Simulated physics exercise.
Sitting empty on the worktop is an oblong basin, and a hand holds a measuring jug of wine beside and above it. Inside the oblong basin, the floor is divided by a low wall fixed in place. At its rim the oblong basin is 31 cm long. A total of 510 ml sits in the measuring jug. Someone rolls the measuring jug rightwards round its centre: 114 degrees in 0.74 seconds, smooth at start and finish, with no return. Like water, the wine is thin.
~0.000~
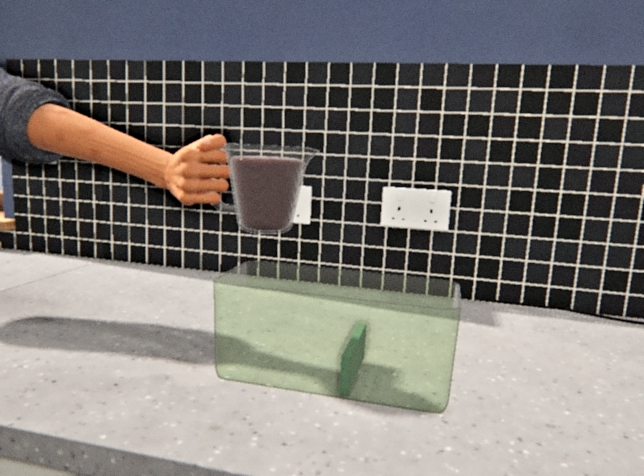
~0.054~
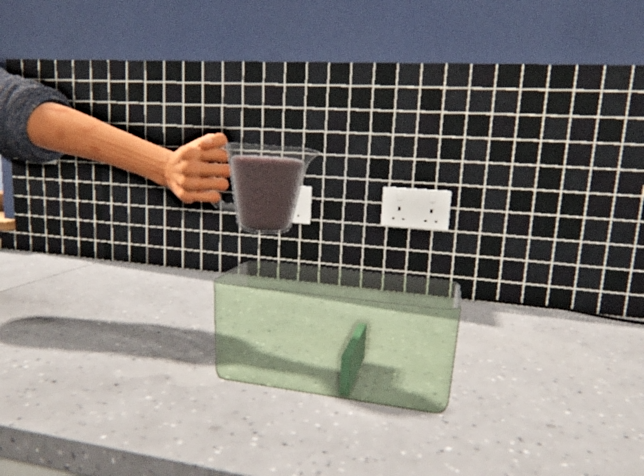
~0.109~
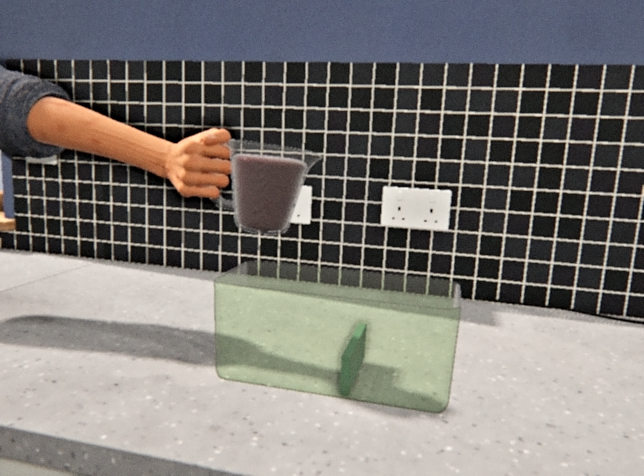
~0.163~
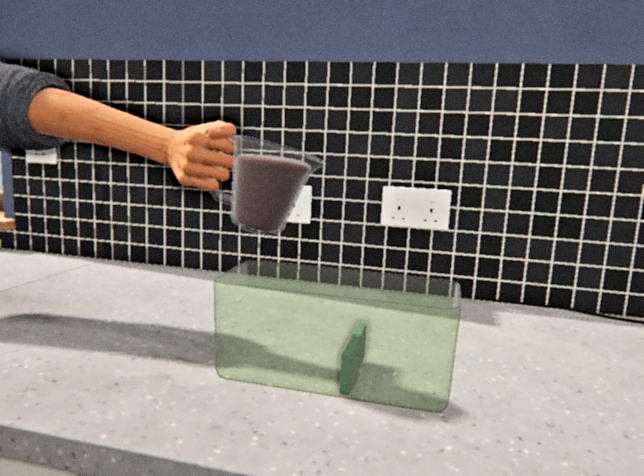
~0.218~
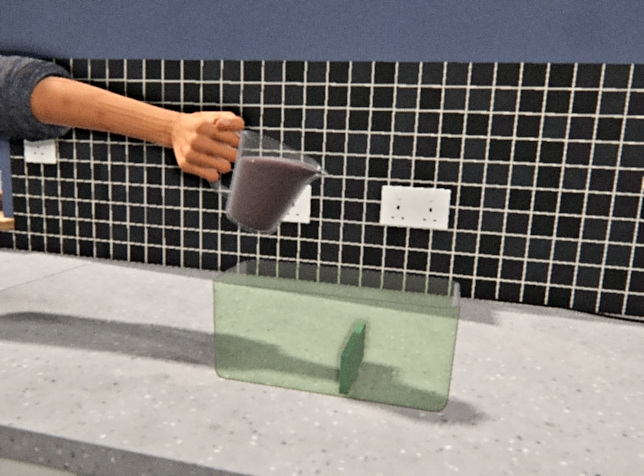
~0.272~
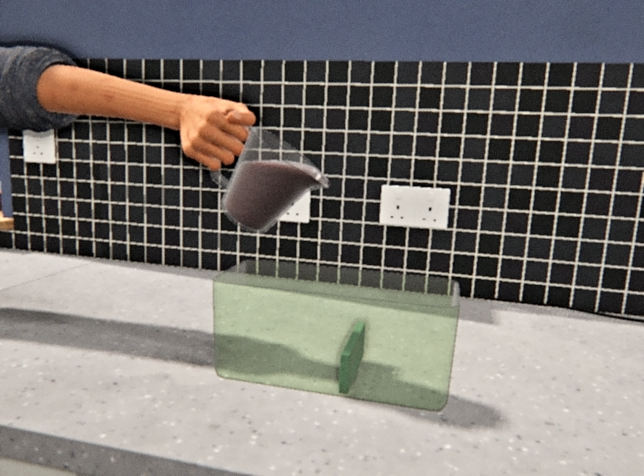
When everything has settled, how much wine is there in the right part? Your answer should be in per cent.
29 out of 100.
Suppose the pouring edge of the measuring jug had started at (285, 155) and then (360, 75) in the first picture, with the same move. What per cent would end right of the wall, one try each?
Roughly 5 per cent the first time and 85 per cent the second.
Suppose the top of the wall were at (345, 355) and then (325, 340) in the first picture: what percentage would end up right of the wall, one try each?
First 45, then 85 per cent.
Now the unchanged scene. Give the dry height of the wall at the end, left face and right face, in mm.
About 36 mm on the left, about 42 mm on the right.
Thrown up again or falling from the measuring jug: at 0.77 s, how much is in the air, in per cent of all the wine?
Something like 4 per cent is in the air then.
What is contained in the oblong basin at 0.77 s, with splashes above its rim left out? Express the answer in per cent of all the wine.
Looks like about 94 % of the whole amount.
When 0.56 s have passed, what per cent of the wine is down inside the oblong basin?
About 36%.
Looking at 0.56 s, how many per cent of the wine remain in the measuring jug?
Still held: Roughly 40 % of the total.
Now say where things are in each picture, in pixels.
It leans 0°; its right rim is at (319, 150); the wine meets the walls at (235, 158) and (305, 161); the oblong basin's rim runs from (231, 272) to (459, 297); the wall's top is at (355, 340), in the first frame.
It leans 2°; its right rim is at (320, 152); the wine meets the walls at (235, 157) and (306, 162), in the second frame.
It leans 6°; its right rim is at (322, 156); the wine meets the walls at (238, 155) and (308, 163), in the third frame.
It leans 13°; its right rim is at (326, 163); the wine meets the walls at (241, 155) and (313, 165), in the fourth frame.
It leans 23°; its right rim is at (328, 174); the wine meets the walls at (243, 160) and (320, 169), in the fifth frame.
It leans 34°; its right rim is at (329, 187); the wine meets the walls at (242, 168) and (325, 178); 2 per cent is over the edge, in the sixth frame.
By 0.56 s the tilt is 98° and 40 per cent is still to pour, 14 is left of the wall and 22 right of it.
By 0.77 s the tilt is 114° and 2 per cent is still to pour, 65 is left of the wall and 28 right of it.
By 1.00 s the tilt is 114° and 0 per cent is still to pour, 69 is left of the wall and 29 right of it.
By 1.24 s the tilt is 114° and 0 per cent is still to pour, 69 is left of the wall and 29 right of it.
At rest 69 per cent lies left of the wall, 29 right of it and 1 outside.
